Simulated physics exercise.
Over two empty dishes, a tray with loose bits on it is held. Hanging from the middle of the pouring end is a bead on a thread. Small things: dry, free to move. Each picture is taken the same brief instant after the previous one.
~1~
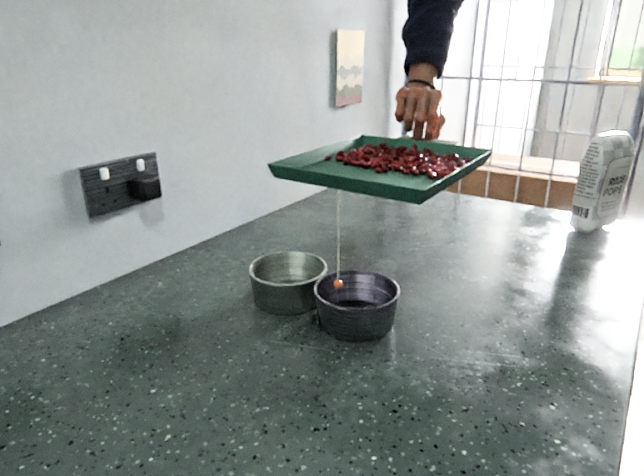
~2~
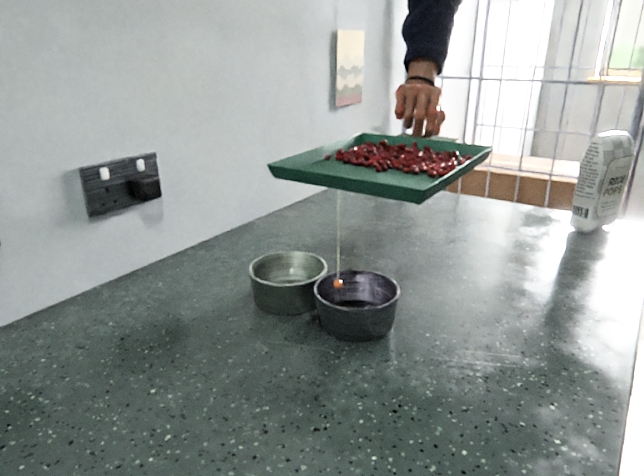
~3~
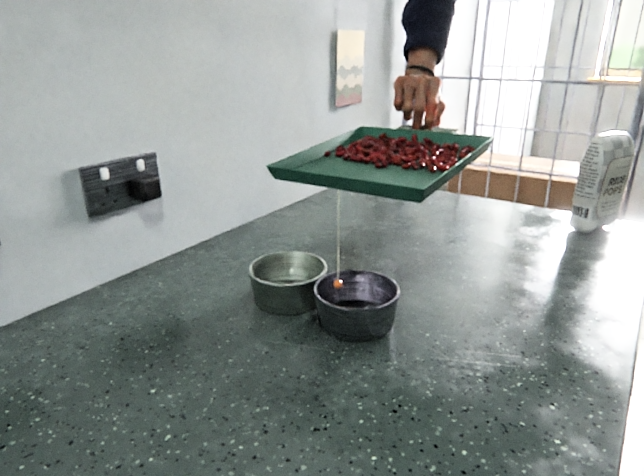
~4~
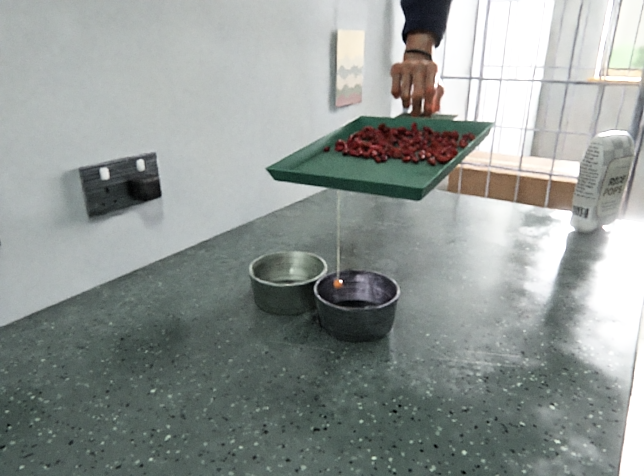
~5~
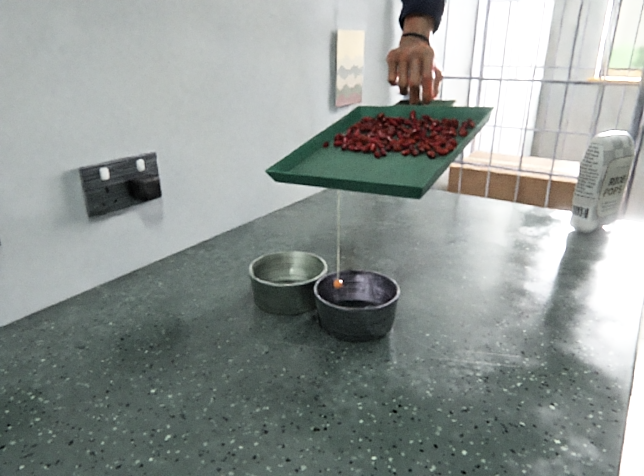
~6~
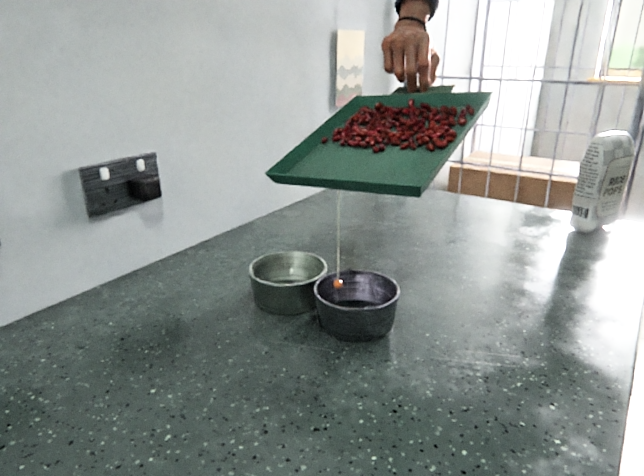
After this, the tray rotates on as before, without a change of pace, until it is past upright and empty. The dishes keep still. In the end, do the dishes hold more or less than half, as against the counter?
Most of the load is lost.
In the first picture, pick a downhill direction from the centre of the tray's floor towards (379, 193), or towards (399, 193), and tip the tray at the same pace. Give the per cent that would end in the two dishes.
Shares: About 0 in a hundred, then about 0 in a hundred.
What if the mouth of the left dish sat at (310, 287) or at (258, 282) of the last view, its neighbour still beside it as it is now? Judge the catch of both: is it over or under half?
For the two tries in order: Not as much as half, exceeding half.
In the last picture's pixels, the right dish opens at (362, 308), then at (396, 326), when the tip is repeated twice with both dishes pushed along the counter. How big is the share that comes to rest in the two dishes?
70 and 40 in a hundred.
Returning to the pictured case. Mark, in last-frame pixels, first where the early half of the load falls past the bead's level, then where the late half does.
Roughly (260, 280) first, then roughly (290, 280).
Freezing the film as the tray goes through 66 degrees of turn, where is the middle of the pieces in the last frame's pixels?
Centre estimate: (302, 183).
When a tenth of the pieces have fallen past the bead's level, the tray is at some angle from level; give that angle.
Near 65 degrees.
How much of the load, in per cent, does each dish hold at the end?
Per cent held at the end: Left dish 10, right dish 0.
Shortly afterwards, tray tipped steeply; near two thirds on the tray; a little outside both; near a quarter in the air.
Next, tray tipped past a quarter turn; only a few on the tray; only a few in the right dish; a little in the left dish; near two thirds outside both; near a quarter in the air.
Some moments later, tray tipped past a quarter turn; only a few in the right dish; a little in the left dish; the bulk outside both.
In the end, tray tipped past a quarter turn; only a few in the right dish; a little in the left dish; the bulk outside both.
